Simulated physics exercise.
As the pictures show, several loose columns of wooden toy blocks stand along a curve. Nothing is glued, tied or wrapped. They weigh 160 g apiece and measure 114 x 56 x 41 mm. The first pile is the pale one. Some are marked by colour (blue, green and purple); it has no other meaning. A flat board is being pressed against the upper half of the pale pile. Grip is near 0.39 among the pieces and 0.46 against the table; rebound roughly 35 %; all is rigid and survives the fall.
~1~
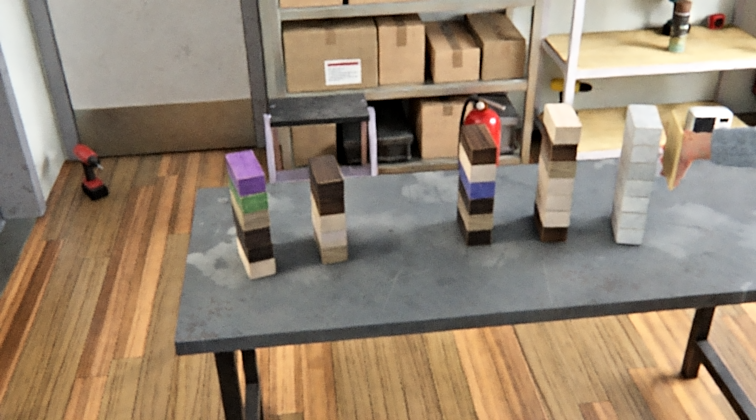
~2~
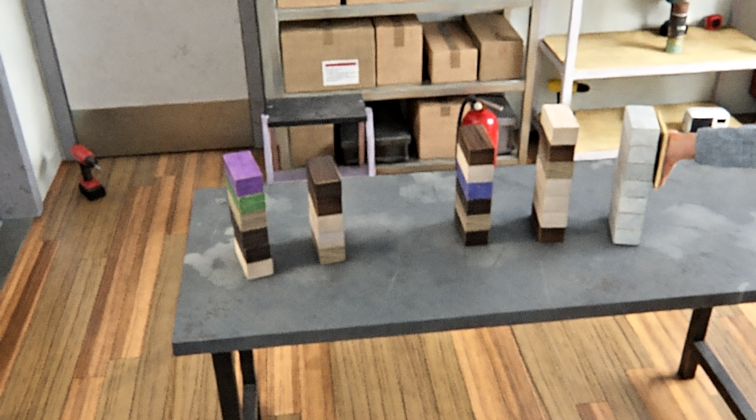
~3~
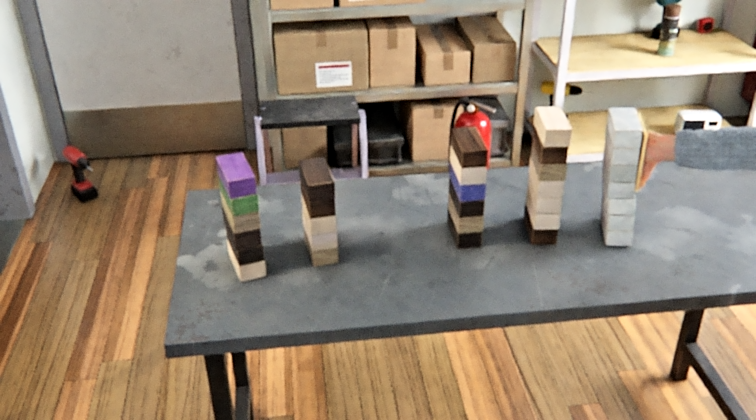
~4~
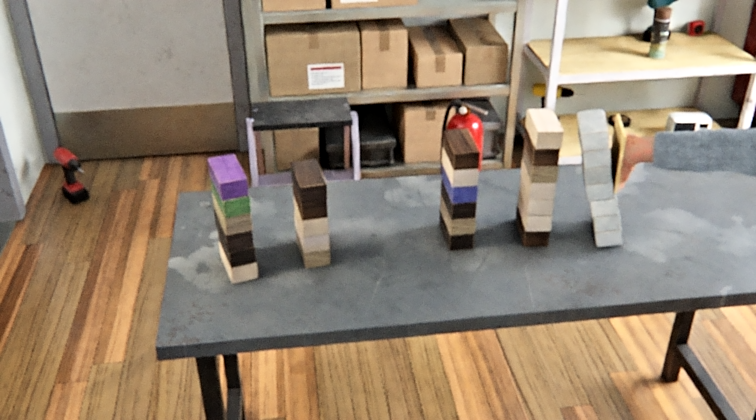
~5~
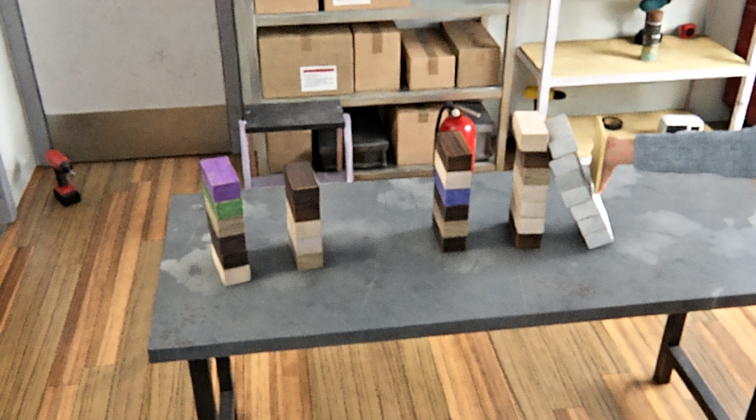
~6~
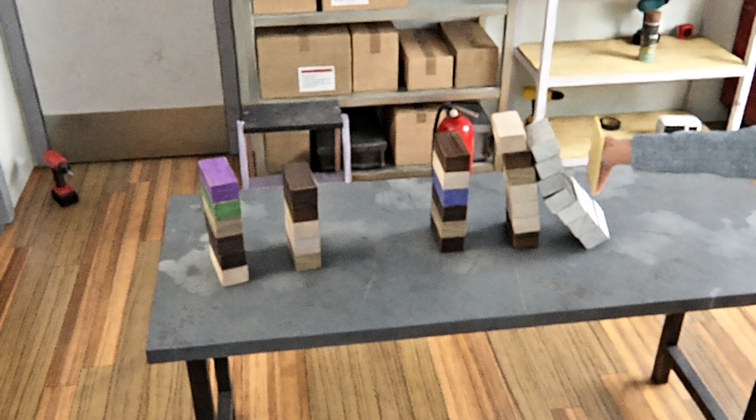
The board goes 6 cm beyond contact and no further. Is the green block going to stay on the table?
That block remains on top.
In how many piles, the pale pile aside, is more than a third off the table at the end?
0 of them.
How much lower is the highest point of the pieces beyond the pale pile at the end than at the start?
Roughly 4 cm.
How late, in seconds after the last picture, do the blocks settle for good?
Near 1.0 s.
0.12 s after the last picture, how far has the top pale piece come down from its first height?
Roughly 6 cm.
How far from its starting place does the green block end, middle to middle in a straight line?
Roughly 0 cm away.
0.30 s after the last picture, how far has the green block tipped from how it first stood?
Roughly 0°.
Then, 0.12 s later than the last frame, 7 of the pale pile down; none of the 24 other blocks off the table, 7 disturbed; green block unmoved.
Then, 0.30 s later than the last frame, 7 of the pale pile down; none of the 24 other blocks off the table, 13 disturbed; green block unmoved; blue block tilted 8°.
Then, 0.56 s later than the last frame, 7 of the pale pile down; none of the 24 other blocks off the table, 15 disturbed; green block unmoved; blue block on its side.
When it is over, 7 of the pale pile down; none of the 24 other blocks off the table, 18 disturbed; green block unmoved; blue block on its side; purple block unmoved. In pixels of the last frame, middles, green block near (221, 197), blue block near (356, 237).
